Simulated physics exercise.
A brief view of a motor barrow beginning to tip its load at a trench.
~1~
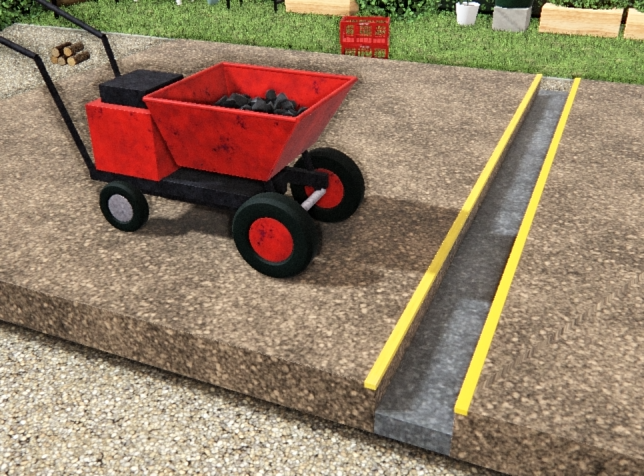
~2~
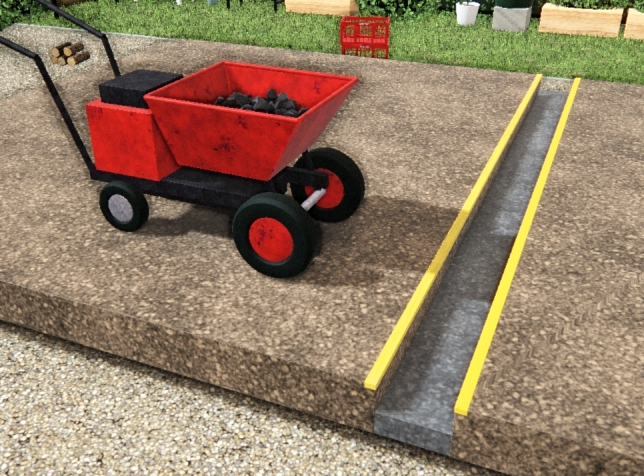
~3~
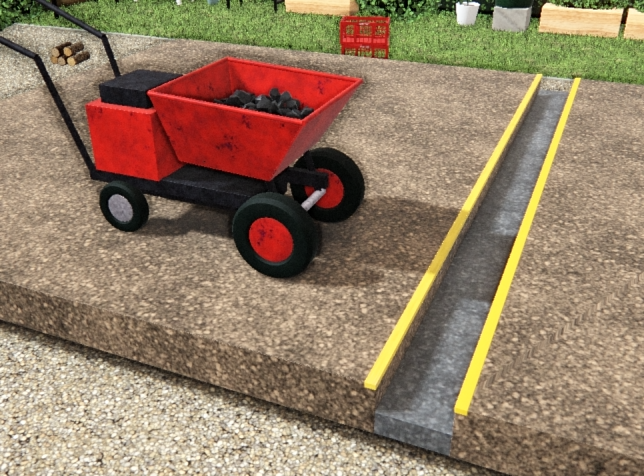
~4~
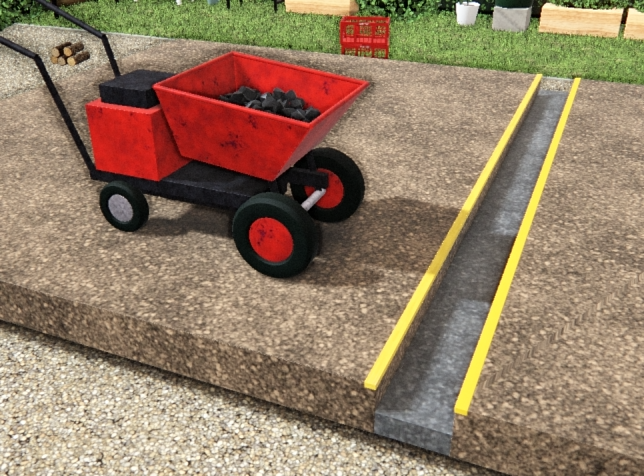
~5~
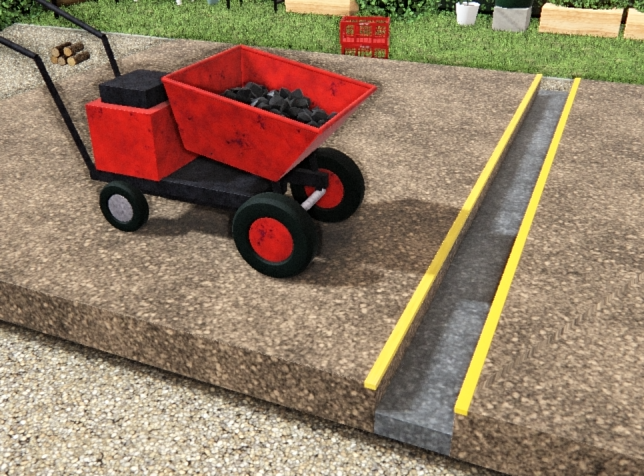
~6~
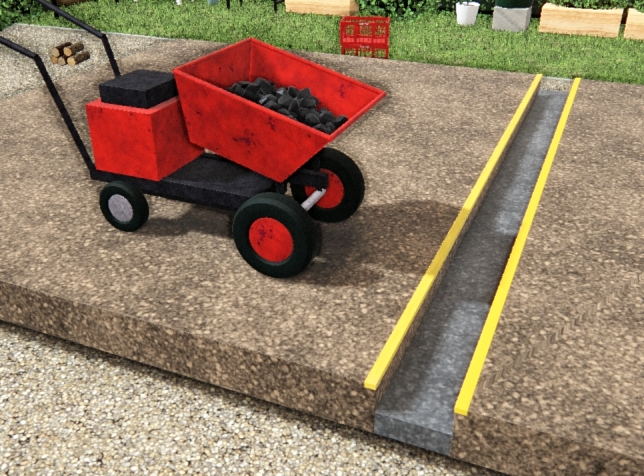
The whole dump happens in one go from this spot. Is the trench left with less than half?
No, it holds more than half.
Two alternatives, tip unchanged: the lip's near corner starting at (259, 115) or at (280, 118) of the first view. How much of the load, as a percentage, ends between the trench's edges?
50 and 70 percent, in that order.
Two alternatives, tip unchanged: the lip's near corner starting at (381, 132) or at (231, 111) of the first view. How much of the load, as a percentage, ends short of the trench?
About 0 %, then 60 %.
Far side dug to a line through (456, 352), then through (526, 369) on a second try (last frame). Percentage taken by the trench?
The share would be 70 % first and 100 % second.
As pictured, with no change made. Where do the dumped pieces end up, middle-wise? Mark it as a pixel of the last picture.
Close to (460, 285) in the last view.
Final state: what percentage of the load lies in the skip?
Estimate: 0 %, roughly.
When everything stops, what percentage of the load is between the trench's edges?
Somewhere around 85 percent, I'd say.
Just after the last frame, skip tipped steeply; every one in the skip.
A moment on, skip tipped right over; almost all in the skip; just a few short of the trench; about a tenth in or heaped over the trench.
Further on, skip tipped right over; roughly a quarter in the skip; about a tenth short of the trench; the larger part in or heaped over the trench; just a few beyond it.
When it is over, skip tipped right over; just a few in the skip; about a tenth short of the trench; the larger part in or heaped over the trench; just a few beyond it.
